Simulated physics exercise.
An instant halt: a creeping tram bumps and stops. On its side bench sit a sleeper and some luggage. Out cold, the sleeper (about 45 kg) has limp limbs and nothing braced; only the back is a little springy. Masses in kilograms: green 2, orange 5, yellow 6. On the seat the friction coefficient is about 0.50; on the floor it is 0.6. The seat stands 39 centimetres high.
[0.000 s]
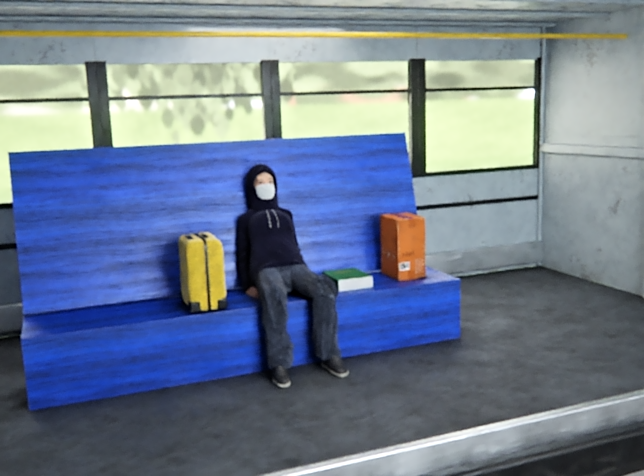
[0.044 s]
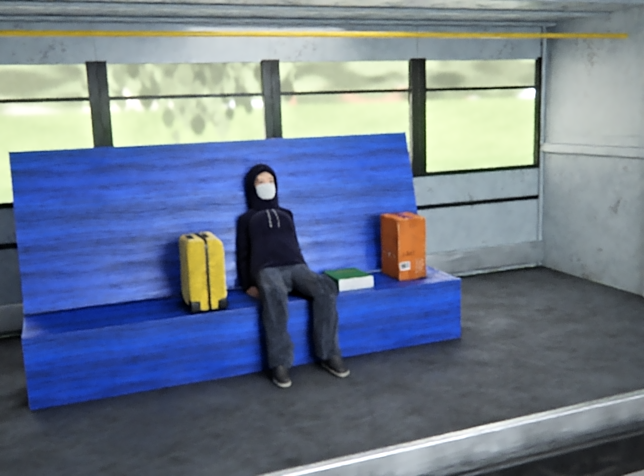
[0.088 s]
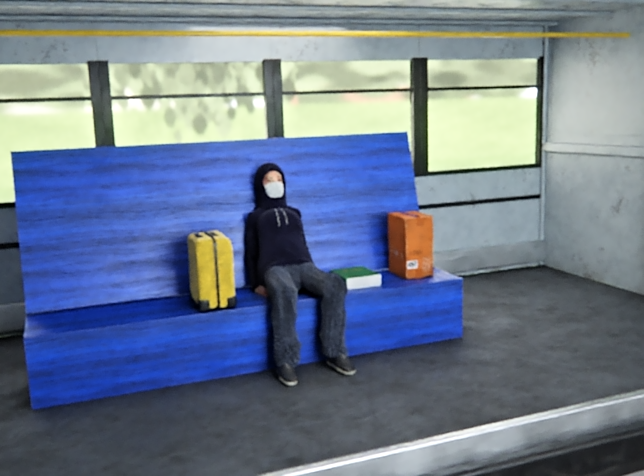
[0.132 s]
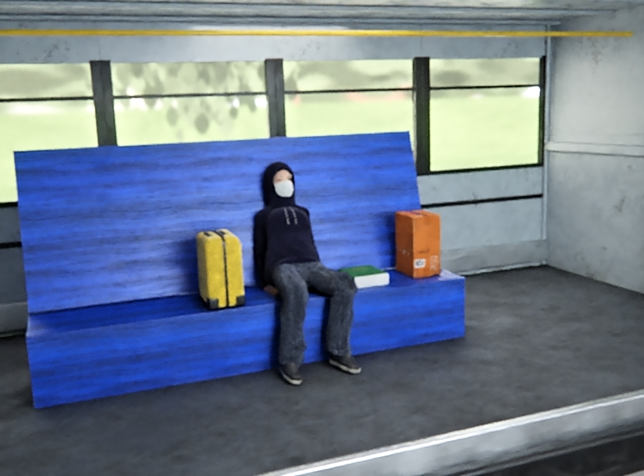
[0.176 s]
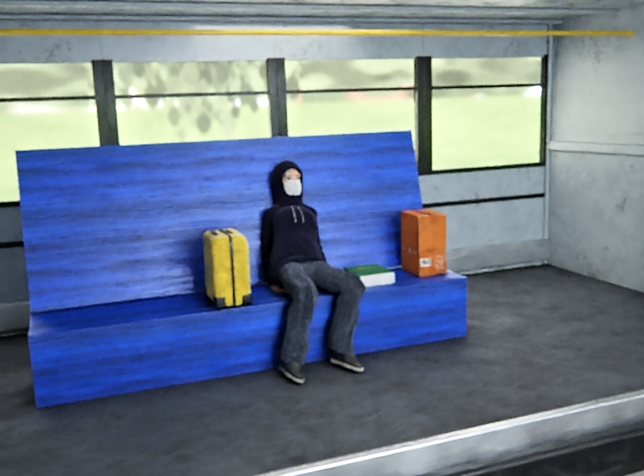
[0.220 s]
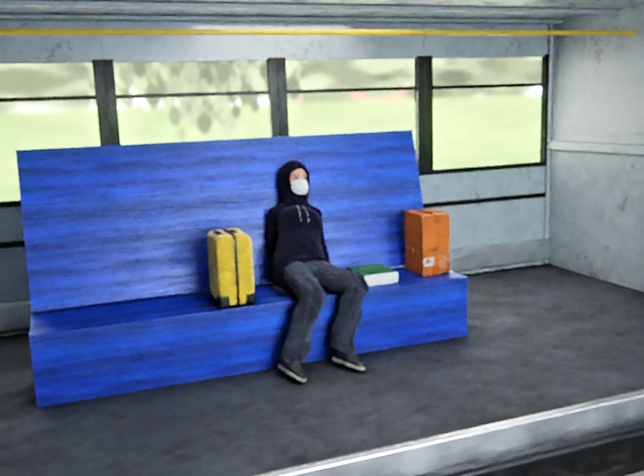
We see a masked, hooded figure slumped on a blue bench between a yellow case and an orange one, a green book alongside; after a brief stillness, all of them slide a short way right along the seat.
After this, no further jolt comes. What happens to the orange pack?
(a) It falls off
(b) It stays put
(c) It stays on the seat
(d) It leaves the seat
Answer: B.
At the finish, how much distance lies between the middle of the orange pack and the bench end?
About 15 cm short of it.
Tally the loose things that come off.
The count is 0.
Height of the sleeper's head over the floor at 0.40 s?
I'd say some 100 cm off the floor.
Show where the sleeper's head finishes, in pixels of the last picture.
End position: Roughly (320, 192) in the last view.
After 0.40 s the orange pack is 13 cm short of the bench end, tilted 0°, near (428, 241) in the last picture's view; the sleeper's hips 51 cm above the ground.
After 0.65 s the orange pack is 13 cm short of the bench end, tilted 0°, near (428, 241) in the last picture's view.
After 1.05 s the orange pack is 13 cm short of the bench end, tilted 0°, near (428, 241) in the last picture's view.
Final state at 1.5 s, green folder stays on; orange pack stays on; yellow case stays on; sleeper's hips keep to the seat.
